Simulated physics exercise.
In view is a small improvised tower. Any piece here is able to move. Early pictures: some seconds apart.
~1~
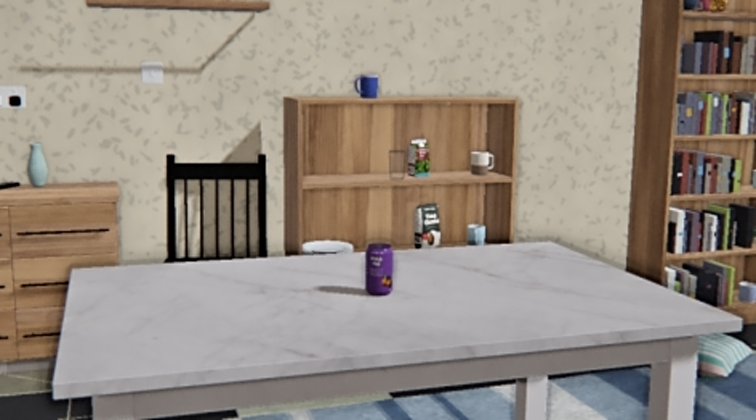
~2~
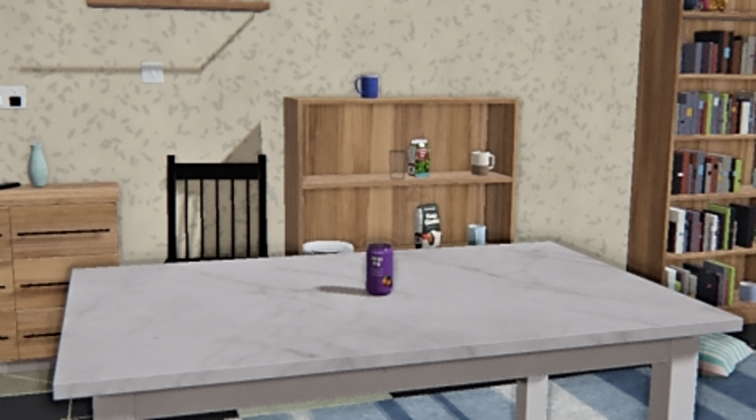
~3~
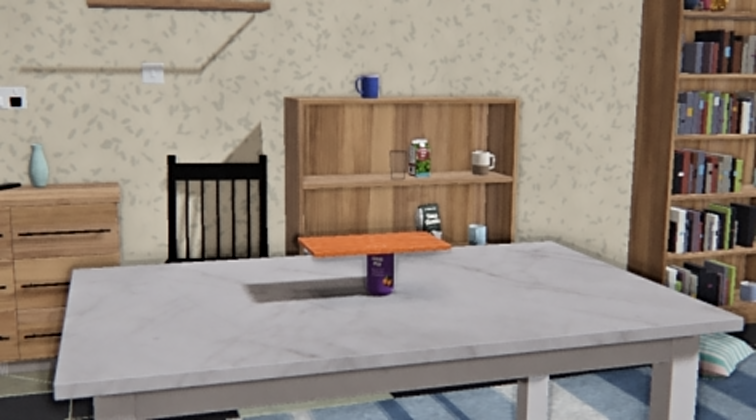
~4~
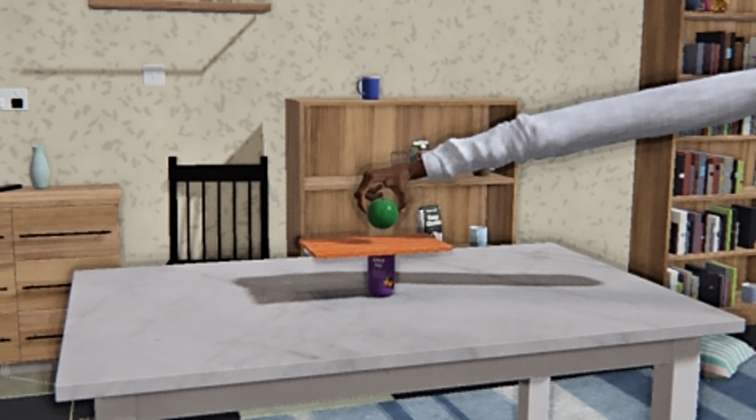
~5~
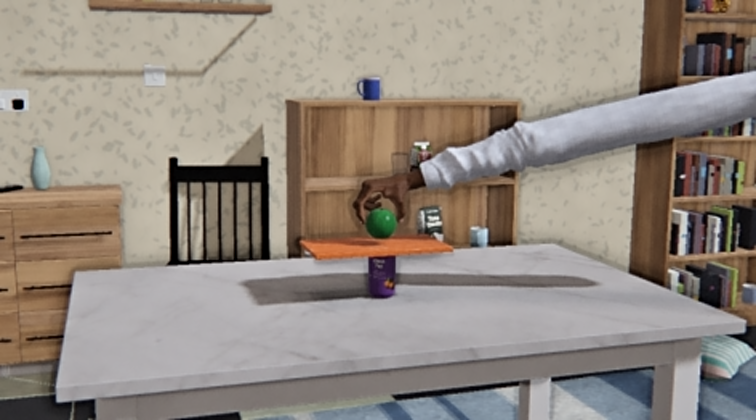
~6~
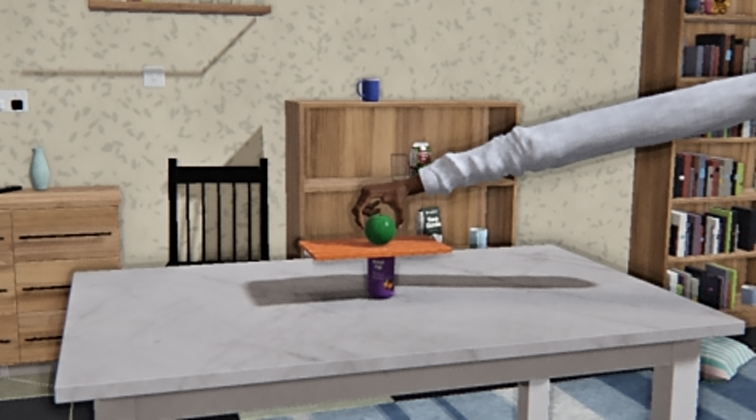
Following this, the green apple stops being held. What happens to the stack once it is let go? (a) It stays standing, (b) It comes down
a.
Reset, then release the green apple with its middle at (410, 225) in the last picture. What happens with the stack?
Outcome: Stable.
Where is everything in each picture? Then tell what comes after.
In the first frame, the last thing is not in view yet; purple can (379, 270).
In the second frame, the last thing is not in view yet; purple can (380, 270).
In the third frame, the last thing is not in view yet; purple can (380, 270).
In the fourth frame, still above its spot; green apple (382, 214); purple can (381, 271).
In the fifth frame, still above its spot; green apple (381, 224); purple can (382, 272).
In the sixth frame, set down, still held; green apple (380, 230); purple can (381, 273).
Then, 0.20 s after the last picture, nothing has stirred.
Then, 0.40 s after the last picture, green apple resting near (380, 230).
At rest, all 3 in place. Seen from the same camera at the end, green apple near (380, 230). The stack keeps its balance.
